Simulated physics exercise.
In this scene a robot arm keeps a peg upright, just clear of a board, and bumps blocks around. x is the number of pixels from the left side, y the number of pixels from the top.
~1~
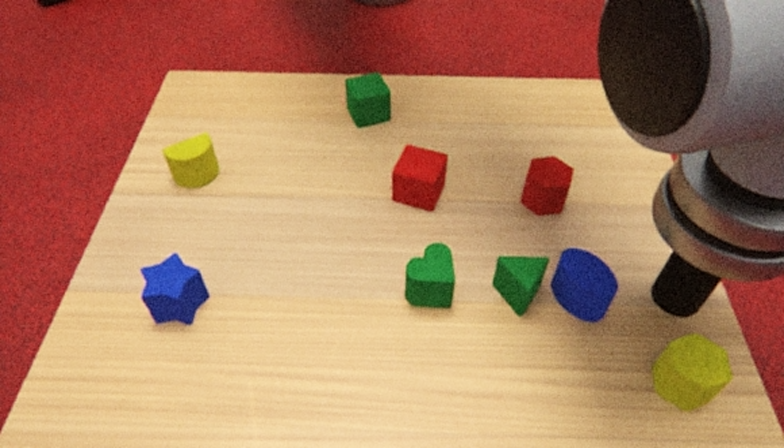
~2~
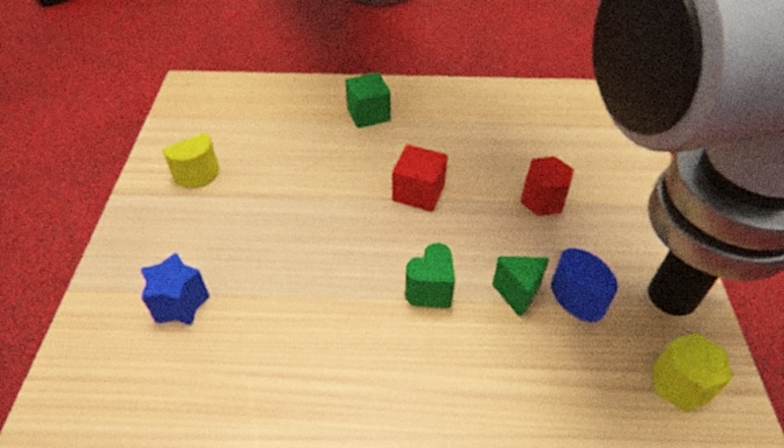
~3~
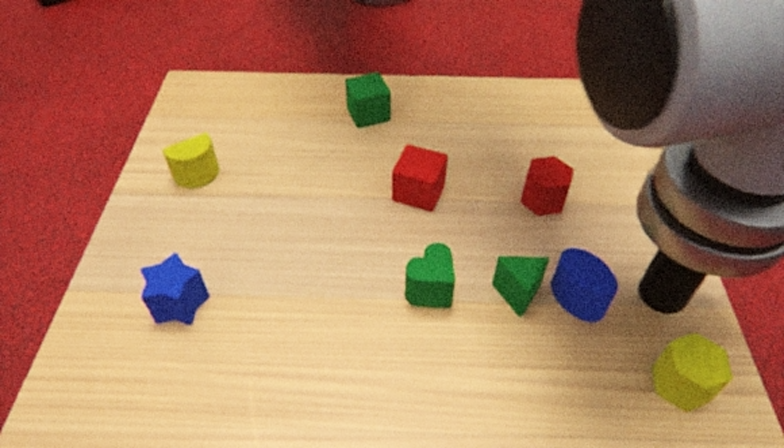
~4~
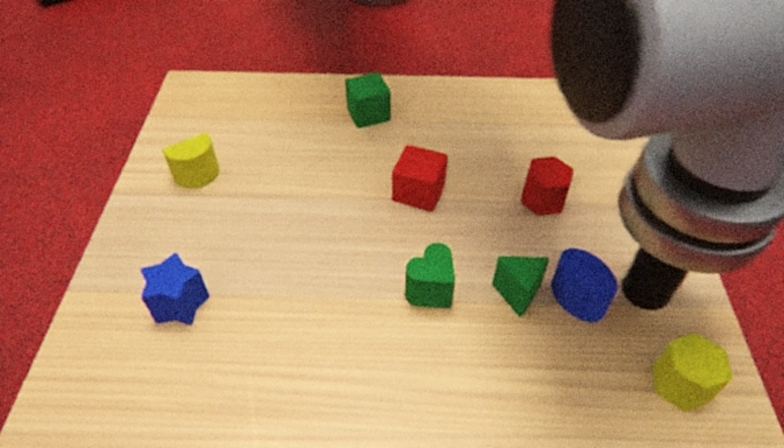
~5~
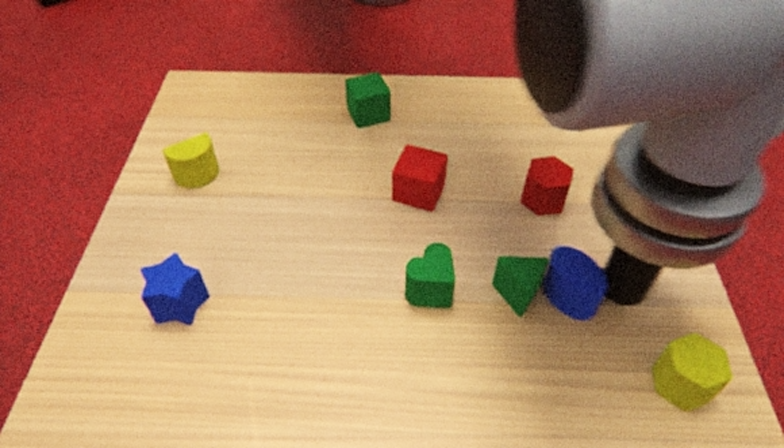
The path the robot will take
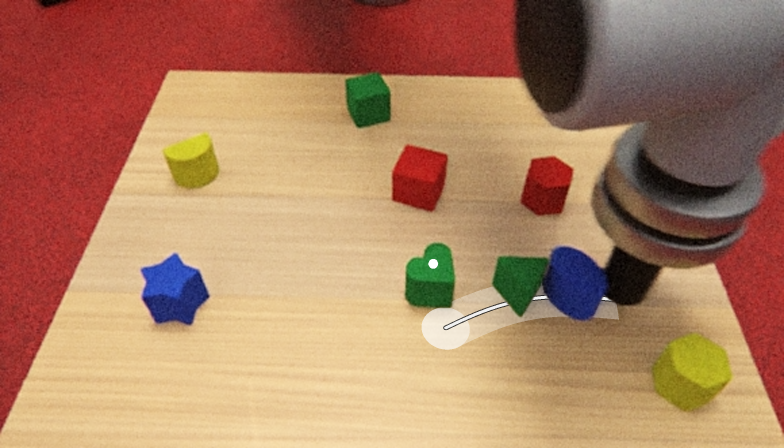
A grey robot arm with a dark, peg-like tip reaches in from the right over a pale wooden board on a red surface, seen from above at an angle by a still camera. Blue star and yellow blocks sit left, green and red ones around the middle, and a blue oval and yellow six-sided block right. The tip slides left and nudges the oval slightly toward the green triangle.
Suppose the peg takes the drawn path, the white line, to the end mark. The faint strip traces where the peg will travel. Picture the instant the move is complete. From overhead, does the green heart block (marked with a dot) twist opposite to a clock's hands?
My answer is yes.
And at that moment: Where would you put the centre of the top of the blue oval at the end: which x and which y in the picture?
Pixel (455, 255).
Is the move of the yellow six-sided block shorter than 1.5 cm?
In short: Yes.
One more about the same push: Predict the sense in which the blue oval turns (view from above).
If we look at it from overhead, the blue oval pivots clockwise.
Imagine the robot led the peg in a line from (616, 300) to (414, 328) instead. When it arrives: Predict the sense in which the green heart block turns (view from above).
From above, counter-clockwise.
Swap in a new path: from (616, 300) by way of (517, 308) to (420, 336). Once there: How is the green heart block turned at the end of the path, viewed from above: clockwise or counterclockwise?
Looking from above, the answer is counterclockwise.
The line goes from (616, 300) over (556, 297) and (499, 306) to (446, 328); the dot is on the green heart block.
What follows on the original path. One third of the way, peg (559, 284); green triangular piece (482, 259), turned 40° anticlockwise; blue oval (519, 254), turned 40° clockwise.
Two thirds of the way, peg (501, 294); green heart block (399, 259), turned 35° anticlockwise; green triangular piece (431, 243); blue oval (468, 254), turned 75° clockwise.
At the end, peg (447, 316); green heart block (396, 259), turned 35° anticlockwise; green triangular piece (420, 236); blue oval (455, 255), turned 100° clockwise; yellow six-sided block unmoved.
